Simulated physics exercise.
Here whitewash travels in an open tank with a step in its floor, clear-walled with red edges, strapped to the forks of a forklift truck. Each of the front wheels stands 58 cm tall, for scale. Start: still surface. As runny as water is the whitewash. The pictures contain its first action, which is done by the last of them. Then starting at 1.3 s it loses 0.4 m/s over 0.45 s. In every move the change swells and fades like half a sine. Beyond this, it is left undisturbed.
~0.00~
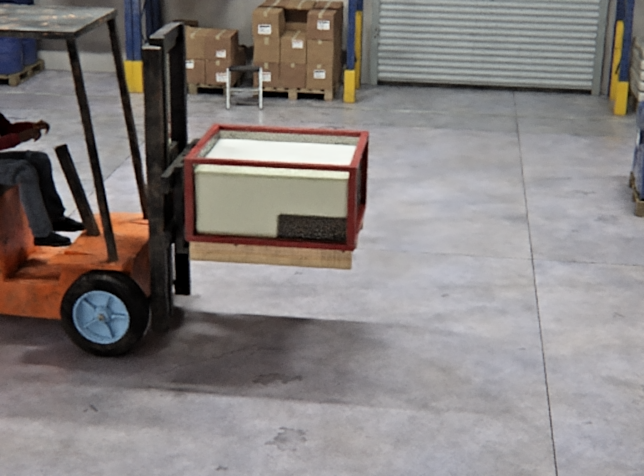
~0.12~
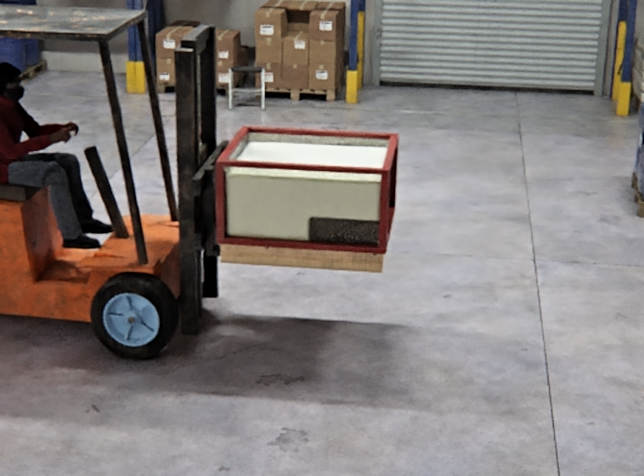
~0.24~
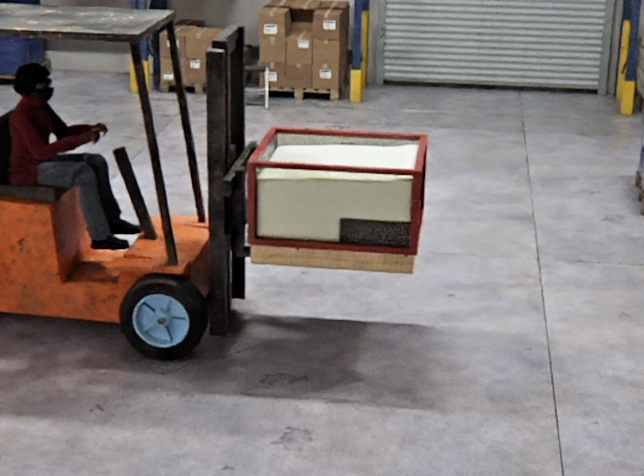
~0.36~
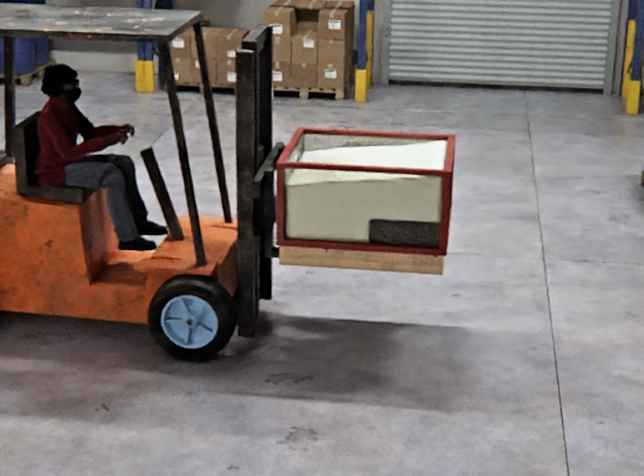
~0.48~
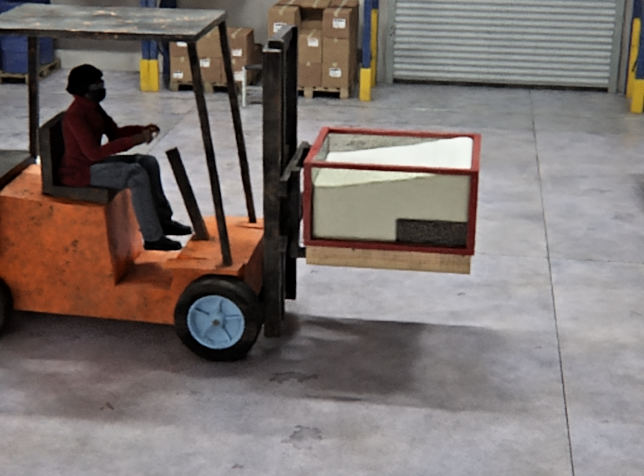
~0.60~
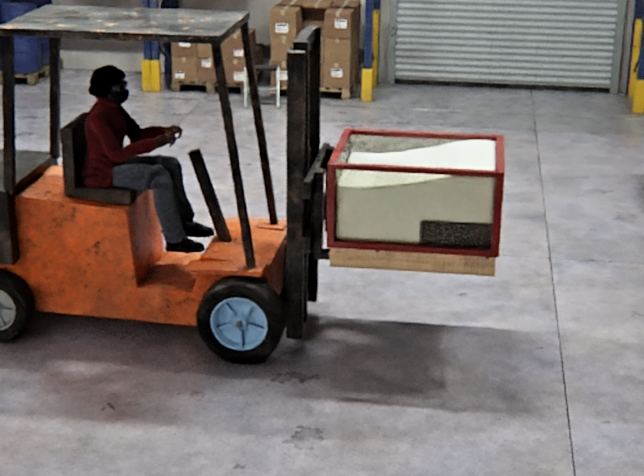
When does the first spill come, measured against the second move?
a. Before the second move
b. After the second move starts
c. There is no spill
After the second move starts (b).
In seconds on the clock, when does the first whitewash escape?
2.1 s.
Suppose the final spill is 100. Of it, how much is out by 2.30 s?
By that time, around 50 percent of it is out.
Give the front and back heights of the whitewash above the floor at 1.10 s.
I'd say some 38 centimetres in front and some 50 centimetres behind.
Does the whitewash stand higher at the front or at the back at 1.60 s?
Forward.
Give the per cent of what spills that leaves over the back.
Around 10 in a hundred.
Then, 1.10 s in, front 38 cm, middle 43 cm, back 50 cm above the lowest part of the floor; no loss so far.
Then, 1.60 s in, front 49 cm, middle 43 cm, back 36 cm above the lowest part of the floor; no loss so far.
Then, 2.30 s in, front 38 cm, middle 44 cm, back 48 cm above the lowest part of the floor; the loss stands at 1 per cent, over the front.
Then, 4.74 s in, the loss stands at 3 per cent, over the front; the first of it left at about 2.10 s, and the second move began at 1.3 s.
